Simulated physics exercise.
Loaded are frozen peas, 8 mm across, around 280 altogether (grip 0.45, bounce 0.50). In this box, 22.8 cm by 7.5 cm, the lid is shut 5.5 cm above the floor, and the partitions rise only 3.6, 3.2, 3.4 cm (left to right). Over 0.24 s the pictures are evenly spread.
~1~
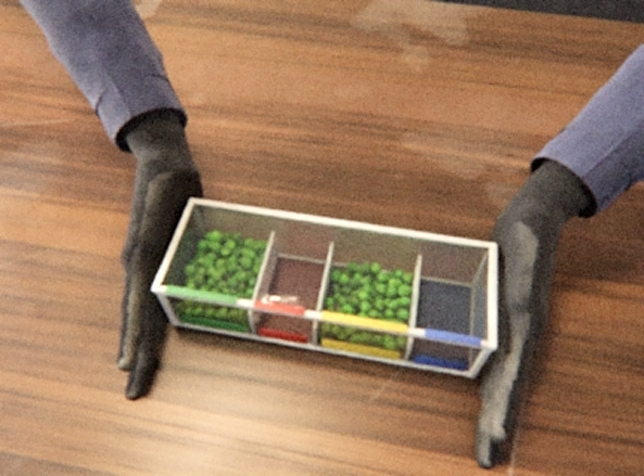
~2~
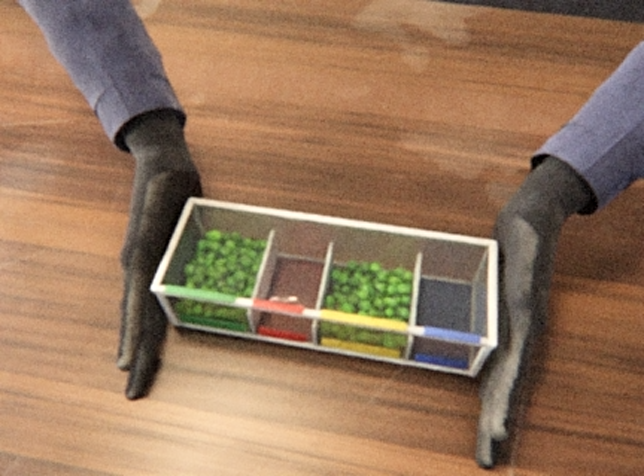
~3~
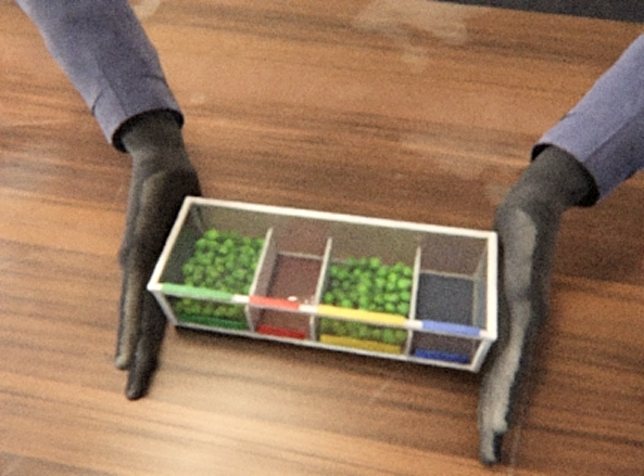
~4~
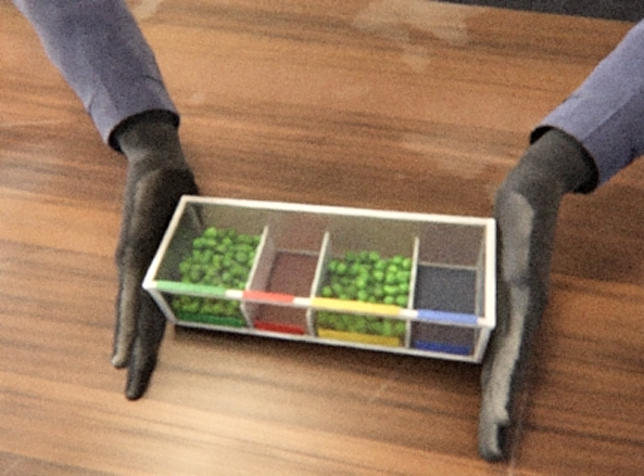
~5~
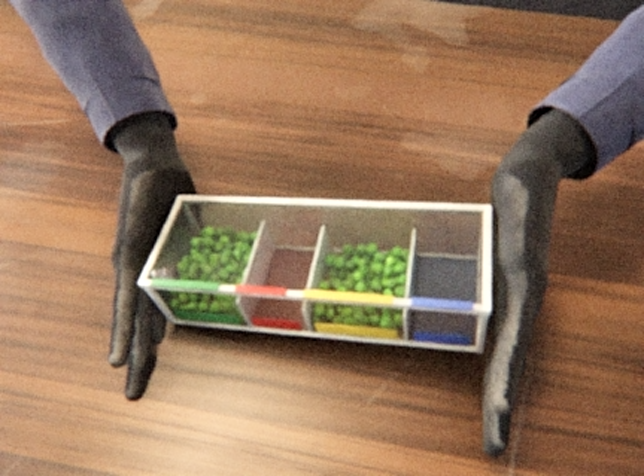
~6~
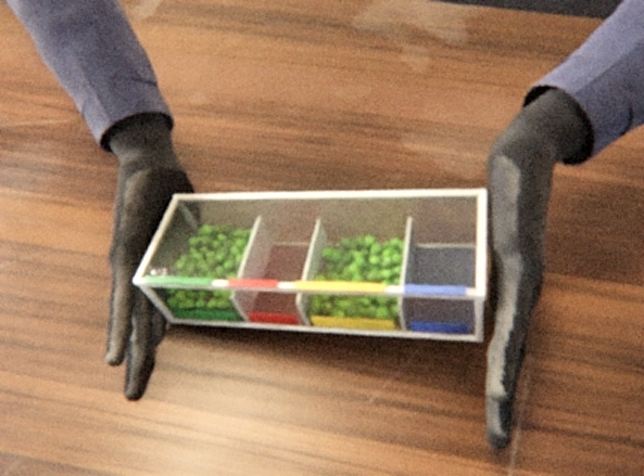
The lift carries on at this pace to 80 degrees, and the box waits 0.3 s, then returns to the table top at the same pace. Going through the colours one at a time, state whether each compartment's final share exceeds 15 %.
Red compartment: Does not exceed; blue compartment: Does not exceed; green compartment: Exceeds; yellow compartment: Exceeds.
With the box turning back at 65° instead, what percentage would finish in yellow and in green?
You'd find yellow with 35 % and green with 65 %.
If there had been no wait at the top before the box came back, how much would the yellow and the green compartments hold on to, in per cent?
Yellow 25, green 70.
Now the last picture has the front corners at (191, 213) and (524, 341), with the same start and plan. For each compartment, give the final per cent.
Red 0 %, blue 30 %, green 35 %, yellow 35 %.
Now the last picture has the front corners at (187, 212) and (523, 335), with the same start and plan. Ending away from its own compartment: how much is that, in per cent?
About 40 %.
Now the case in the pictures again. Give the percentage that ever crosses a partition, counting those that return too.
The share comes out near 10 per cent.
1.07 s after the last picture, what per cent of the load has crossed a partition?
Roughly 0 percent.
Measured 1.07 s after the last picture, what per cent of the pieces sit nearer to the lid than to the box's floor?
Roughly 20 percent of the pieces.
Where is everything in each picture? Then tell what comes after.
In the first frame, box tilt 0 degrees, front corners at (160, 287) and (489, 343); green 65 %, yellow 35 %.
In the second frame, box tilt 1 degrees, front corners at (159, 287) and (489, 340).
In the third frame, box tilt 3 degrees, front corners at (156, 285) and (489, 333).
In the fourth frame, box tilt 6 degrees, front corners at (152, 283) and (487, 321), lowest corner left back.
In the fifth frame, box tilt 10 degrees, front corners at (147, 281) and (483, 307), lowest corner left back.
In the sixth frame, box tilt 14 degrees, front corners at (142, 280) and (477, 292), lowest corner left back; green 65 %, yellow 35 %.
Then, 1.07 s after the last picture, tilt 80 degrees; green 65 %, yellow 35 %.
Then, 1.78 s after the last picture, tilt 41 degrees; green 70 %, yellow 30 %.
Then, 2.53 s after the last picture, tilt 0 degrees; green 70 %, yellow 30 %.
In the end, red 0 %, blue 0 %, green 70 %, yellow 30 %.
